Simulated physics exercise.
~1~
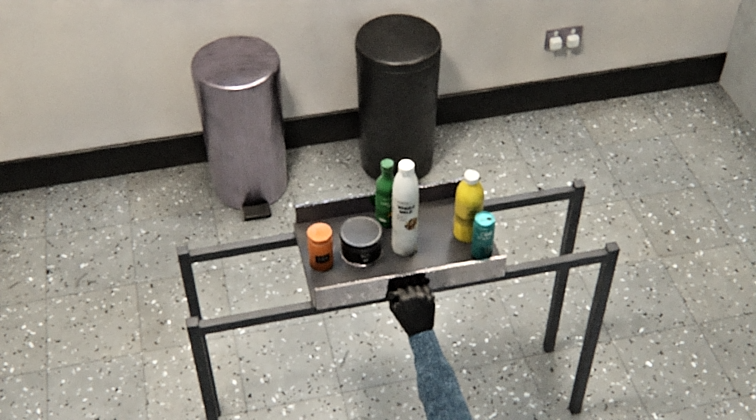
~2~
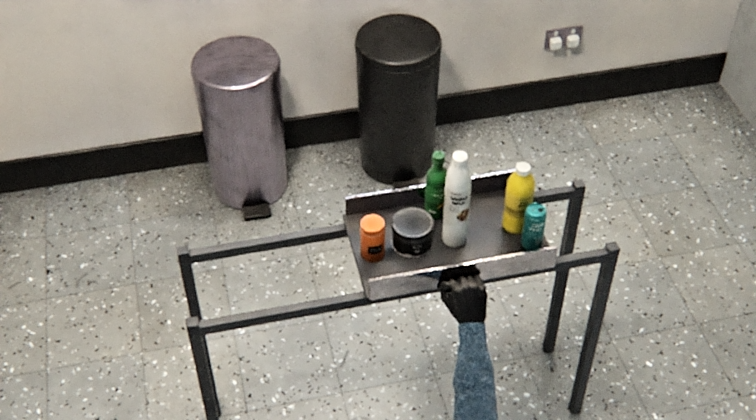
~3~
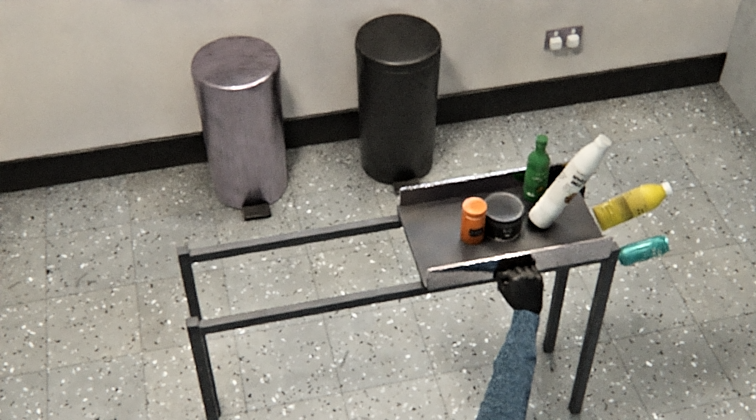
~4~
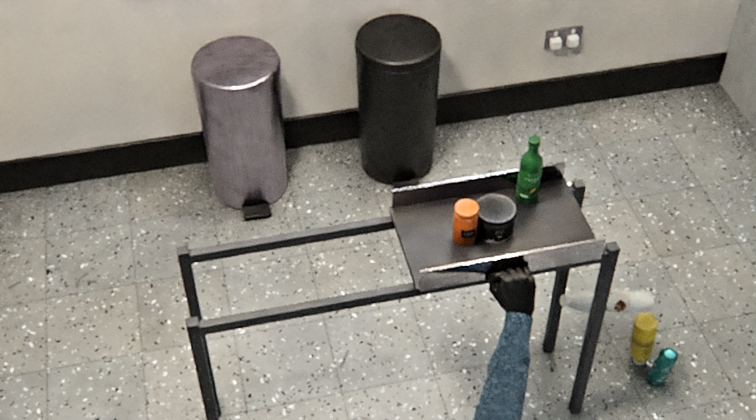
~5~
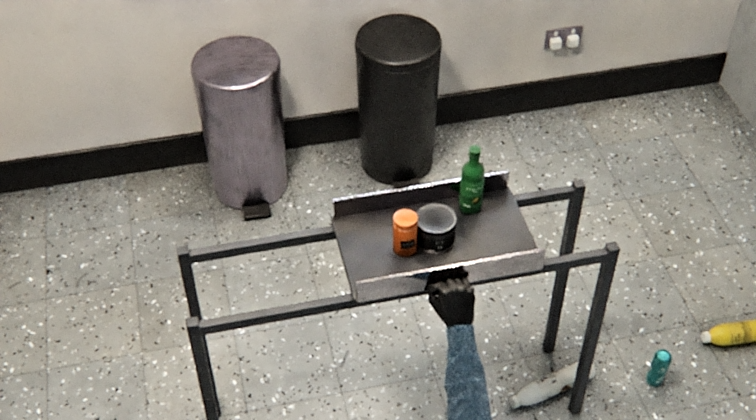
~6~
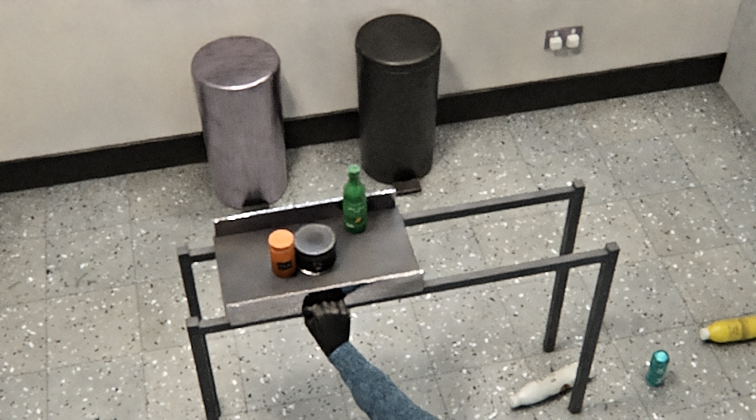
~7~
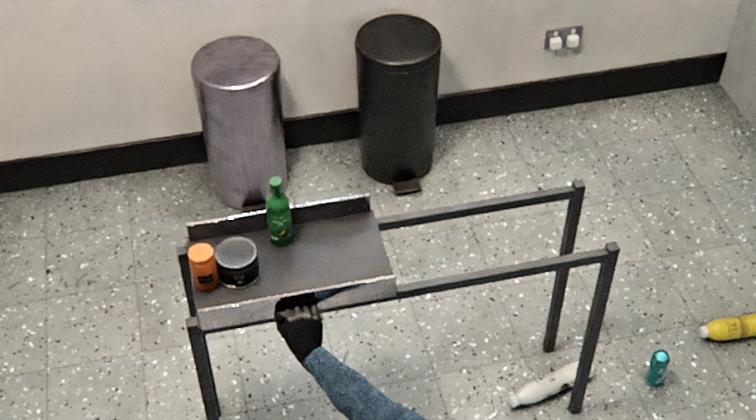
In a room with a speckled tile floor, seen from above, a dark tray sits midway along a metal frame, with two pedal bins against the wall behind. It holds an orange jar and black tub at left, green and white bottles near the middle, and a yellow bottle and turquoise can at right. A black-gloved hand slides the tray right, and the yellow bottle and can topple off the end as the white bottle tips and follows. The hand then draws the tray to the far left. The jar, tub and green bottle stay upright aboard, while the others lie on the floor.
